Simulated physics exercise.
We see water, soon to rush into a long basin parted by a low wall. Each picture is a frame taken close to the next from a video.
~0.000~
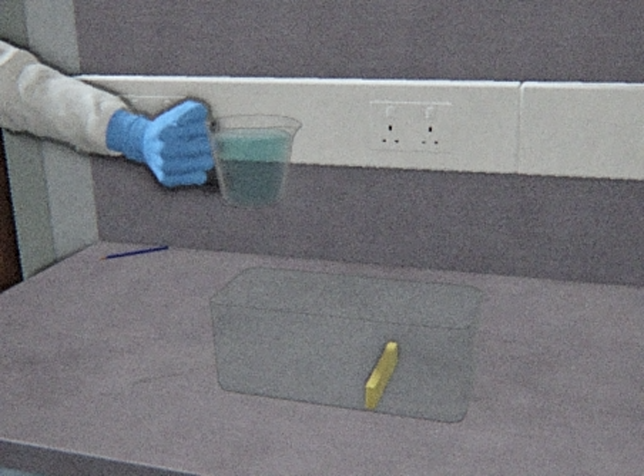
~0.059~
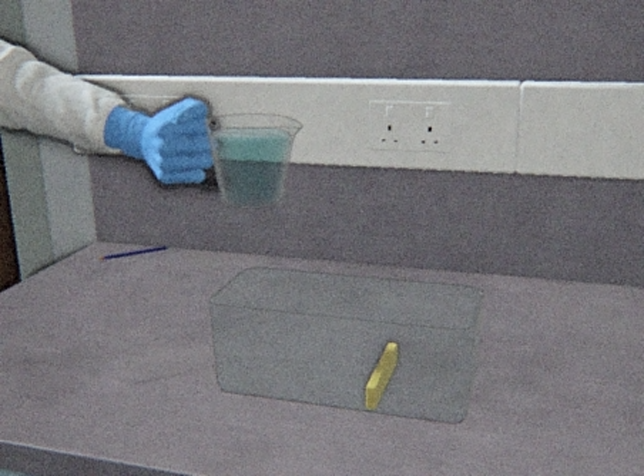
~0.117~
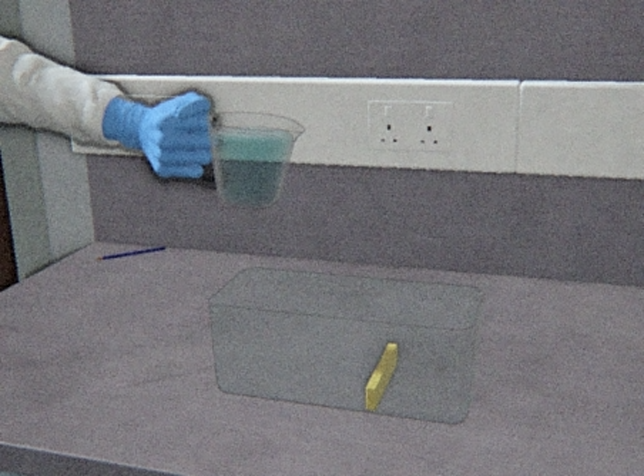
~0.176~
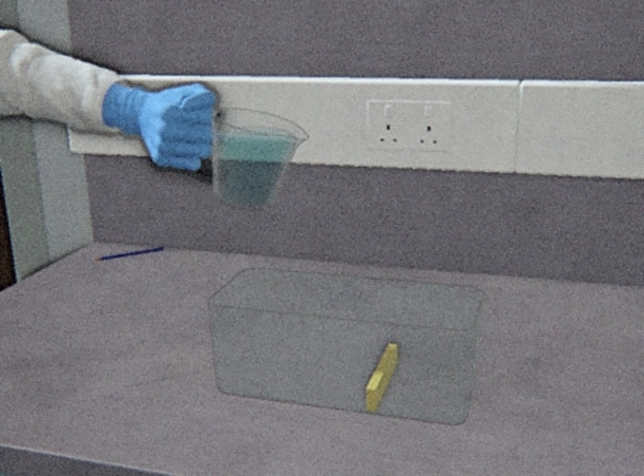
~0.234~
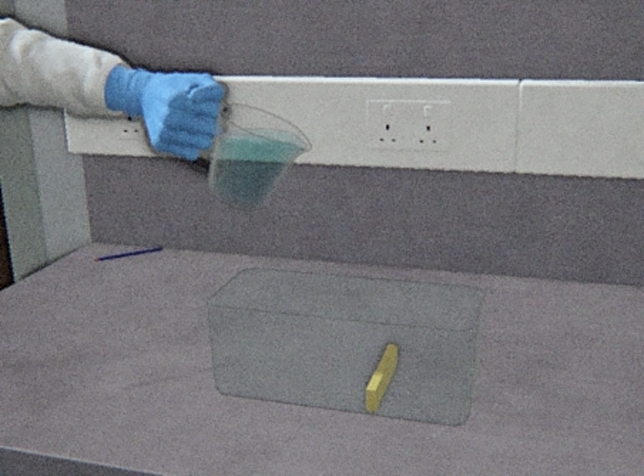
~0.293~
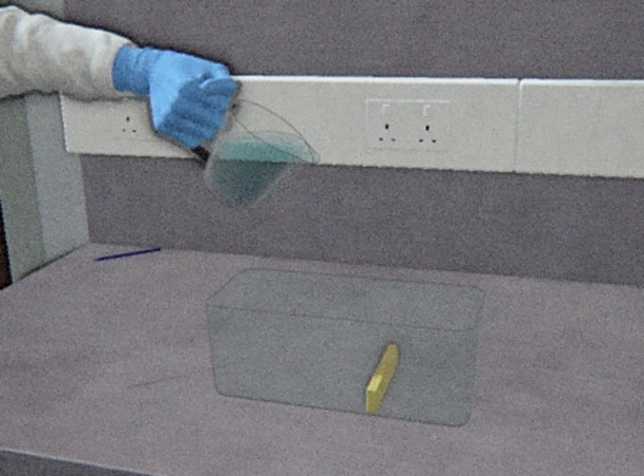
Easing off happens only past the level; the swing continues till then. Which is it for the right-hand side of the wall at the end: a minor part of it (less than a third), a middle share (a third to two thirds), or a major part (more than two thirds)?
It holds a minor part.
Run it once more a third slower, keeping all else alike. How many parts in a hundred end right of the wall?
It works out near 15 %.
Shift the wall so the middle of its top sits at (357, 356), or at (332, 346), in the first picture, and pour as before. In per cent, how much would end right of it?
Result: 40 % first, 75 % second.
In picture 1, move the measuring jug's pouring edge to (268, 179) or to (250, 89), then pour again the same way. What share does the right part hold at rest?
It works out to around 15 % and then around 20 %.
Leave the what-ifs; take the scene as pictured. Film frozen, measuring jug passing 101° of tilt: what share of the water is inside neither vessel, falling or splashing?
Near 35 parts in a hundred.
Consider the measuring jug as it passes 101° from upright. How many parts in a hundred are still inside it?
Roughly 35 %.
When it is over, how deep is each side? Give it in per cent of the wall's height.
The left comes to 50 % and the right to 20 %.
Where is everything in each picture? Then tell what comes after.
In the first picture, it leans 0°; its right rim is at (301, 125); the water meets the walls at (217, 132) and (292, 135); the long basin's rim runs from (228, 285) to (478, 310); the wall's top is at (382, 365).
In the second picture, it leans 2°; its right rim is at (302, 126); the water meets the walls at (217, 131) and (292, 135).
In the third picture, it leans 6°; its right rim is at (305, 130); the water meets the walls at (218, 130) and (294, 136).
In the fourth picture, it leans 13°; its right rim is at (308, 138); the water meets the walls at (220, 131) and (298, 138).
In the fifth picture, it leans 23°; its right rim is at (311, 148); the water meets the walls at (221, 135) and (308, 141).
In the sixth picture, it leans 35°; its right rim is at (313, 161); the water meets the walls at (220, 142) and (311, 153); 3 per cent is over the edge.
A moment on, the measuring jug is tipped right over and 34 per cent is still to pour, 29 is left of the wall and 3 right of it.
Next, the measuring jug is tipped right over and 1 per cent is still to pour, 84 is left of the wall and 7 right of it.
Then the measuring jug is tipped right over and 0 per cent is still to pour, 82 is left of the wall and 14 right of it.
Later the measuring jug is tipped right over and 0 per cent is still to pour, 82 is left of the wall and 14 right of it.
Finally, 82 per cent lies left of the wall, 14 right of it and 4 outside.
